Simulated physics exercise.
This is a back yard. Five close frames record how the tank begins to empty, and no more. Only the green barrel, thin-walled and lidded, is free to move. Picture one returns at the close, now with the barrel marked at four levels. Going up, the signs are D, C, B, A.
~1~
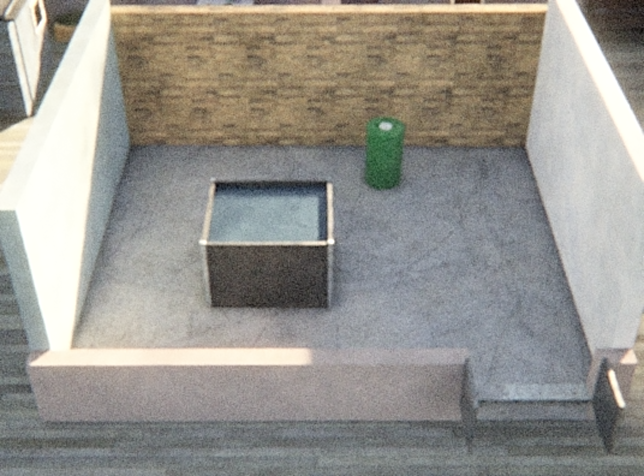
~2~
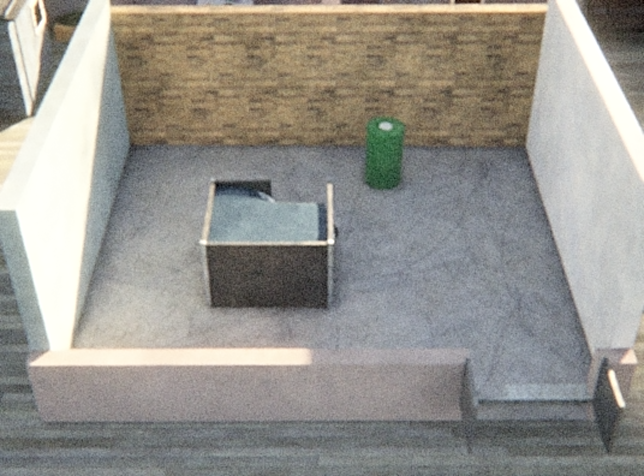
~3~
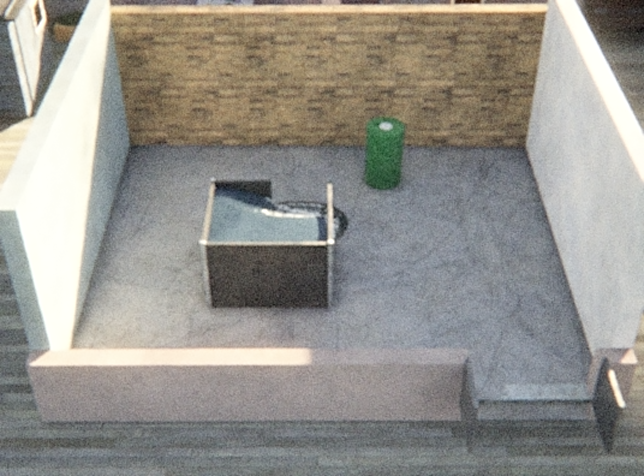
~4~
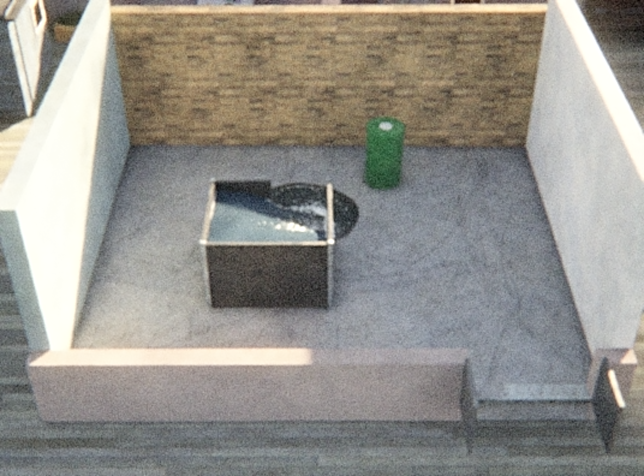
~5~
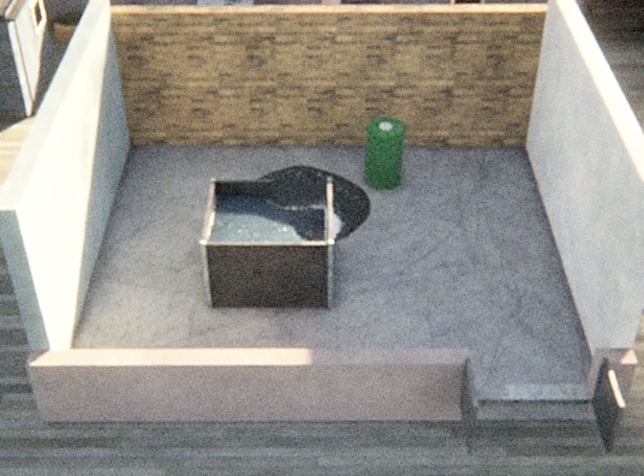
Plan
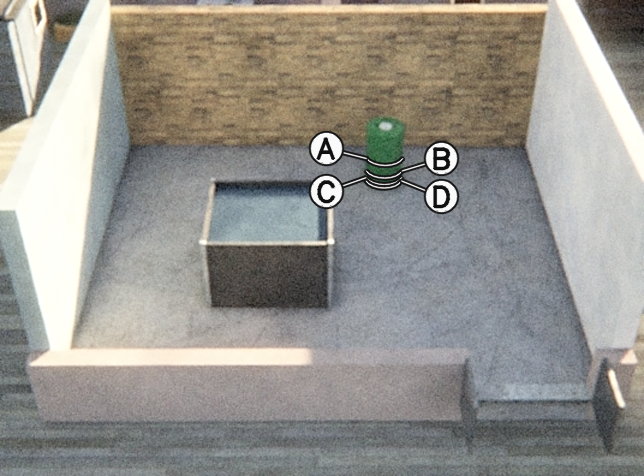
A square, dark-sided tank full of water stands left of centre in a walled back yard, seen from high above the low front wall. A green barrel stands upright behind it to the right, before a tan brick back wall between pale side walls, with an open gate at the front right. Part of the tank's far side opens, and water pours out, spreading darkly across the grey ground towards the motionless barrel, while the camera stays still.
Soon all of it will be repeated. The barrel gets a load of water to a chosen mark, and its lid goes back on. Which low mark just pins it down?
Take A.
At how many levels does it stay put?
One of them.
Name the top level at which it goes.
That is level B.
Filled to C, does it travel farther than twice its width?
Yes, it does.
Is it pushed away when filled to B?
Yes, that goes wrong.
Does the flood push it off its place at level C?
Yes, it does.
On the marked copy, A at (385, 165); B at (384, 178); C at (384, 184); D at (384, 188); from the bottom up D, C, B, A.
With A, it does not move.
With B, it is pushed about twice its own width away.
With C, it is pushed about 5 times its own width away.
With D, it is pushed about 7 times its own width away.
